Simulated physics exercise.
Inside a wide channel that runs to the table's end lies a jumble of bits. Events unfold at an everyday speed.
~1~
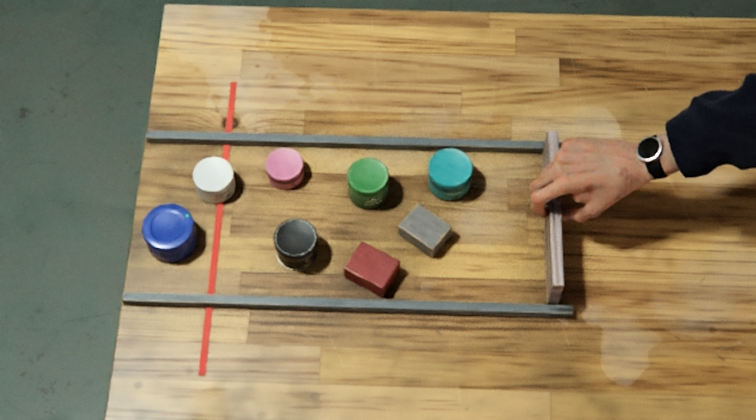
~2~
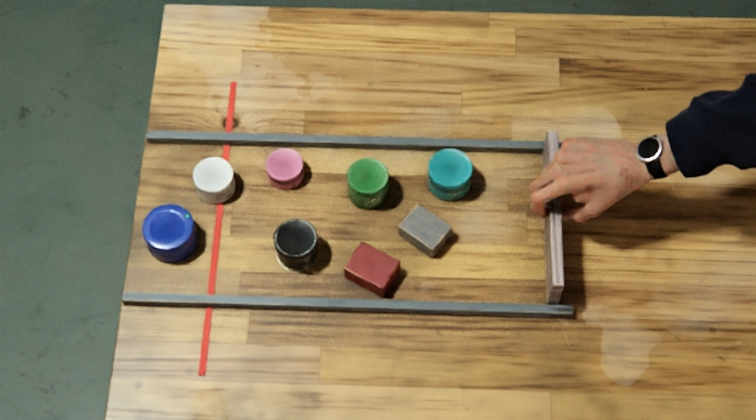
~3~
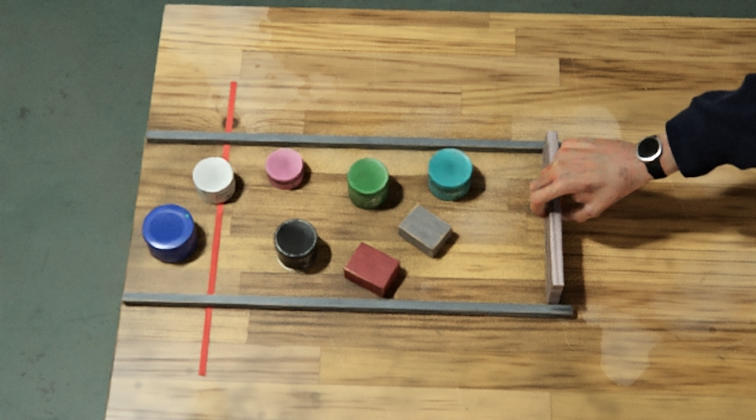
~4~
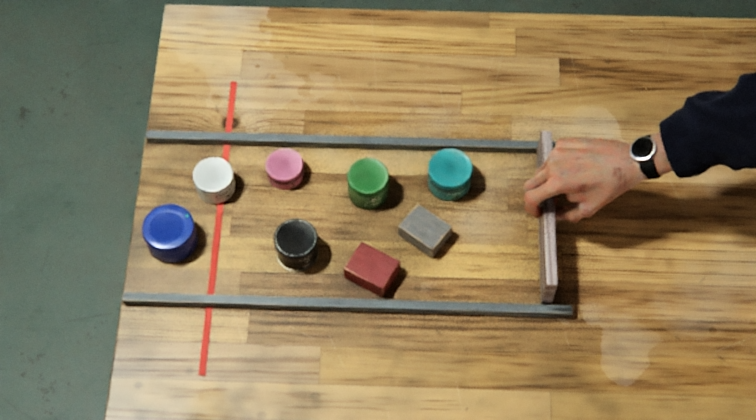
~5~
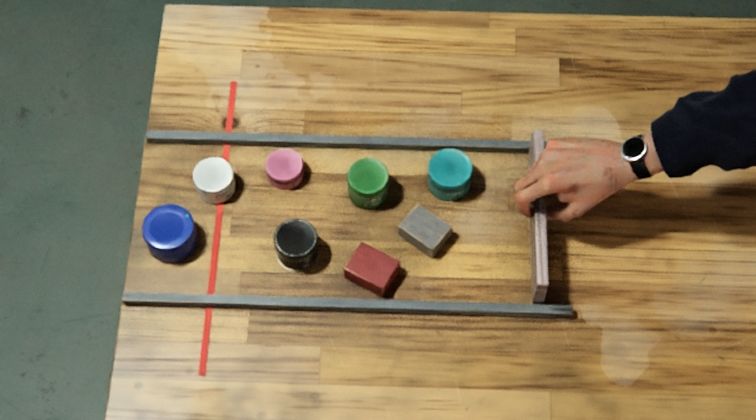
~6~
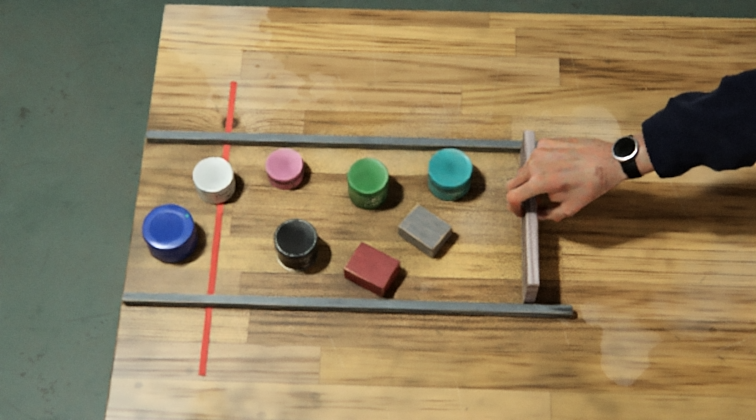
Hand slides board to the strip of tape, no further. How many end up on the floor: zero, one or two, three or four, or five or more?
I expect one or two drops over the end.
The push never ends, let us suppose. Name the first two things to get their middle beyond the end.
First comes the blue lid, followed by the white tub.
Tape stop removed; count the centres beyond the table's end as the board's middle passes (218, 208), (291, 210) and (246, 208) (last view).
2, 0 and 0.
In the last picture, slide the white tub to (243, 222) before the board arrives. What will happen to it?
Observed: The white tub stays in place.
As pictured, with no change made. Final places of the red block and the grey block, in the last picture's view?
Taking them in turn, first comes (185, 266), then (192, 218).
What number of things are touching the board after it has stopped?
That number would be 3.
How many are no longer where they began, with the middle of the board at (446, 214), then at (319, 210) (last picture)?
By the first moment it's 2, by the second it's 6.
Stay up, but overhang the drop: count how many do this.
The total here is 0.
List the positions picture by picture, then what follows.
In the first frame, blue lid (170, 233); white tub (215, 181); pink tub (285, 169); board (553, 217); tape (219, 219).
In the second frame, white tub (215, 181); green tub (368, 184).
In the third frame, pink tub (285, 169); turquoise tub (450, 175).
In the fourth frame, blue lid (170, 233); board (546, 217).
In the fifth frame, white tub (215, 181); grey block (425, 231).
In the sixth frame, blue lid (170, 233); white tub (215, 181); pink tub (285, 169); board (529, 216); tape (219, 219).
Early on, none off yet; blue lid at rest near (170, 233); white tub at rest near (215, 181); pink tub at rest near (285, 169).
Finally, the number that fall off is one or two; lost, white tub and blue lid.
